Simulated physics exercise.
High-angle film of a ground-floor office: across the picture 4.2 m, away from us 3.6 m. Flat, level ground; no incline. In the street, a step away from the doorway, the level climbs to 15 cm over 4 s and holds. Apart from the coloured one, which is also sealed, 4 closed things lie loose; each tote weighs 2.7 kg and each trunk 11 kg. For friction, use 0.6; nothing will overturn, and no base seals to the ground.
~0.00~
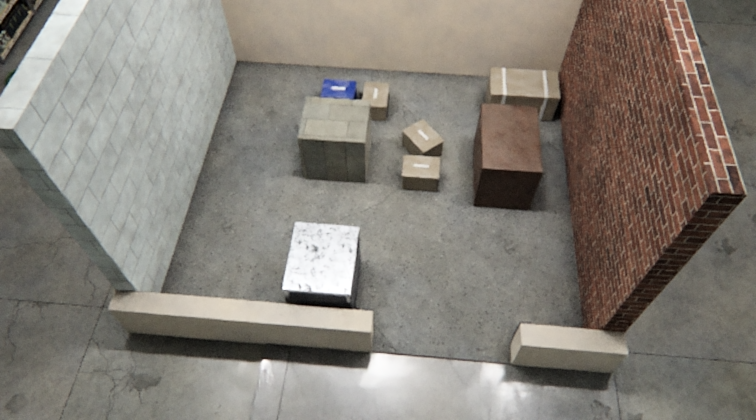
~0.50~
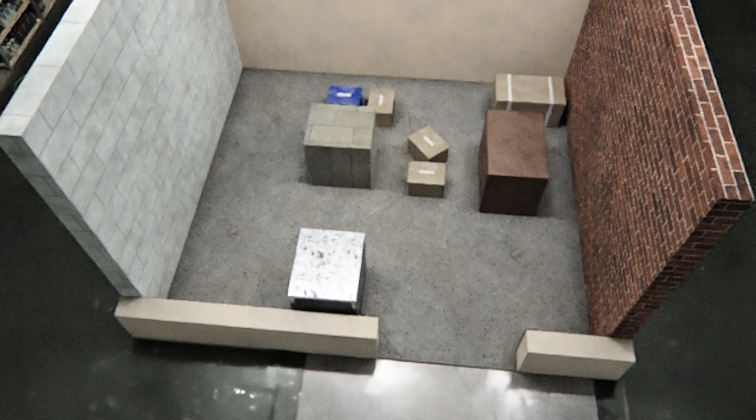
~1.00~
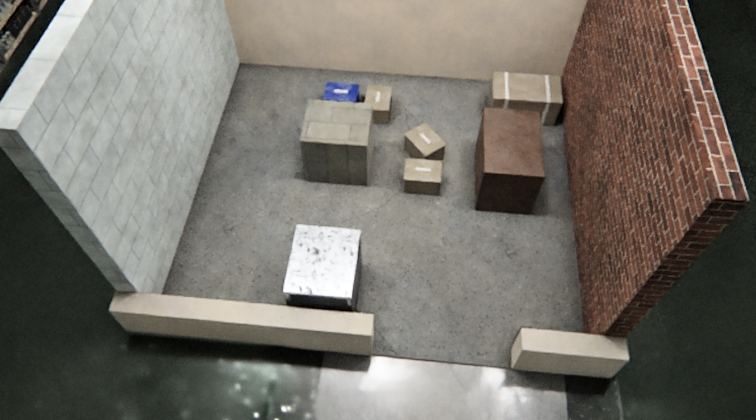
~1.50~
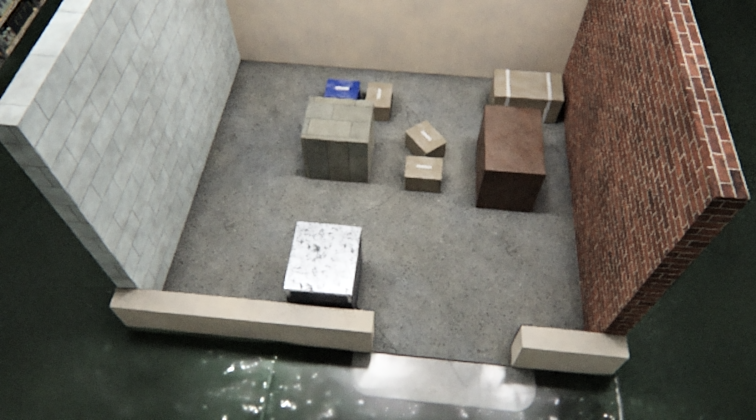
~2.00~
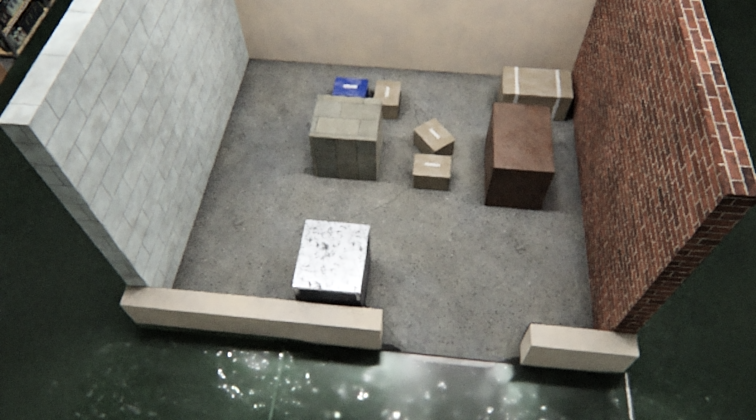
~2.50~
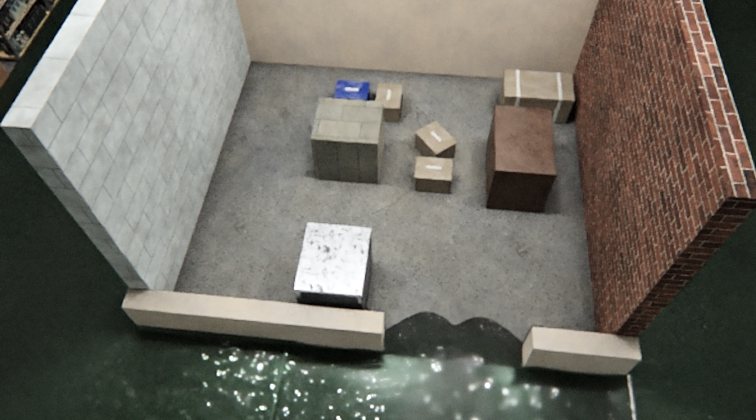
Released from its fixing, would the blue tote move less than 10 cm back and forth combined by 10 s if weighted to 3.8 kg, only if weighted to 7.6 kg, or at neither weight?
Only at 7.6 kg.
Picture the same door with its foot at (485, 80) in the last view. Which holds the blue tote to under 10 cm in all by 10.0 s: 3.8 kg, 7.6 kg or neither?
Short version: The light mass is sufficient.
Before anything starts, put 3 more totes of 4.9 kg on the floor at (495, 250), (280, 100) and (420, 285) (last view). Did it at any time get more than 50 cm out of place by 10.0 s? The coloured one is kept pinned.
The first comes out above the threshold, the second below the threshold, the third above the threshold.
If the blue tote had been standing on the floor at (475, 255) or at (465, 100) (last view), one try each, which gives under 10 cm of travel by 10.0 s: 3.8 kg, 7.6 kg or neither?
In order: Both fall short; both fall short.
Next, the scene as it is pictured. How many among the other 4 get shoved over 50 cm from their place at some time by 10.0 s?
I get 4.
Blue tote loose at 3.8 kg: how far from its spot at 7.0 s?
Around 0 centimetres out of place.
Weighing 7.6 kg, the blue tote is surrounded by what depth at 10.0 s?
Depth: Approx. 4 cm.
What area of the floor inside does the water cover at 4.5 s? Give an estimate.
4.0 m2.
After 3.5 s the blue tote would be 0 cm from its start with 3.8 kg and 0 cm from its start with 7.6 kg; 0 cm of water round it then.
After 4.5 s the blue tote would be 0 cm from its start with 3.8 kg and 0 cm from its start with 7.6 kg; 0 cm of water round it then.
After 7.0 s the blue tote would be 1 cm from its start with 3.8 kg and 0 cm from its start with 7.6 kg; 2 cm of water round it then.
After 10.0 s the blue tote would be 45 cm from its start with 3.8 kg and 0 cm from its start with 7.6 kg; 4 cm of water round it then.
